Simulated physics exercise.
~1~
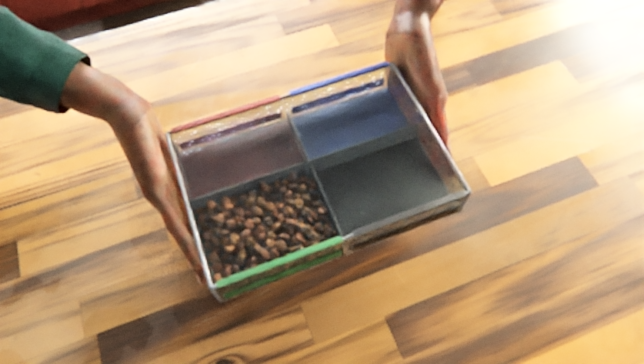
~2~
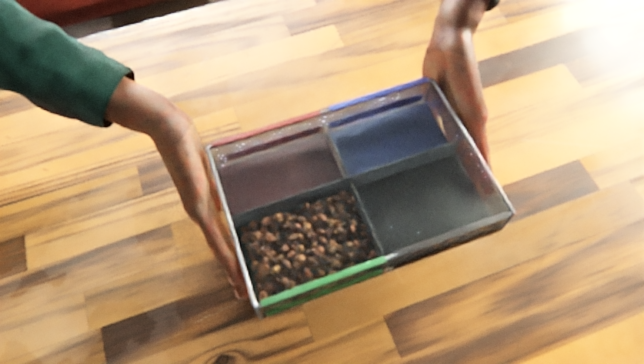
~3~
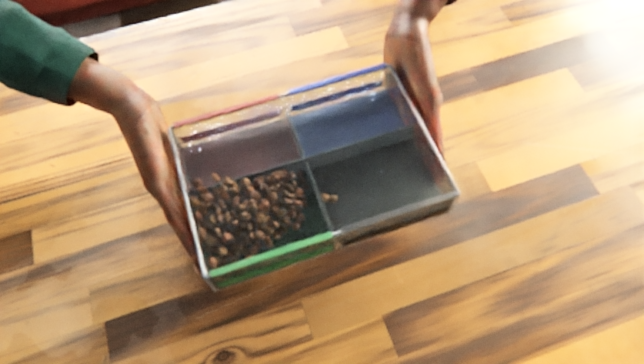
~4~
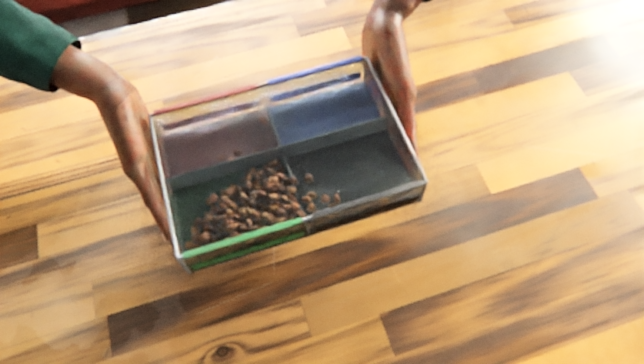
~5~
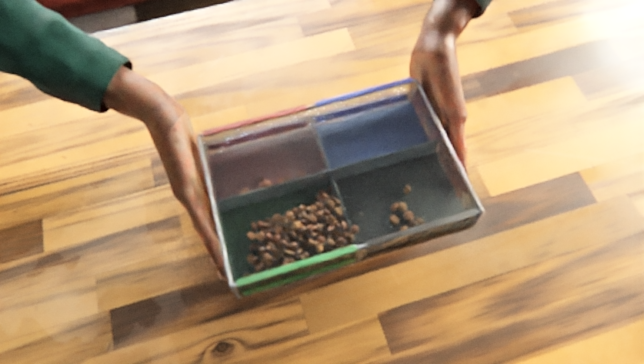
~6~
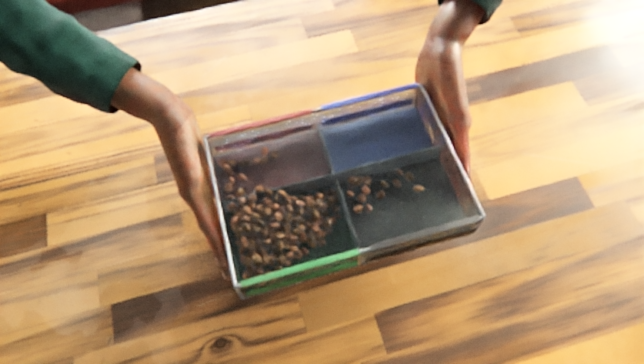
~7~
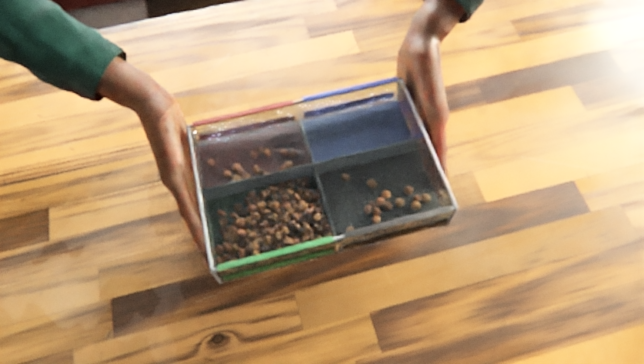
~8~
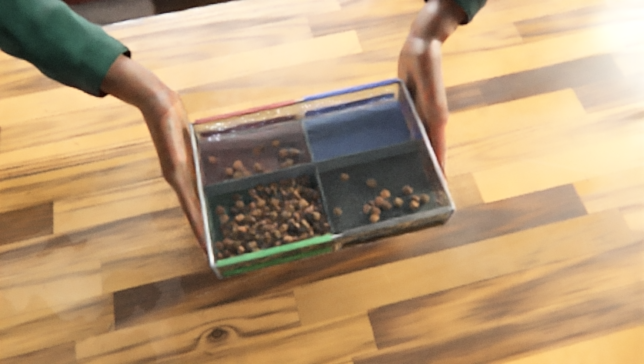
Hands shaking a clear-lidded divided box, brown kibble spilling from the green section into black and red, most staying in green.
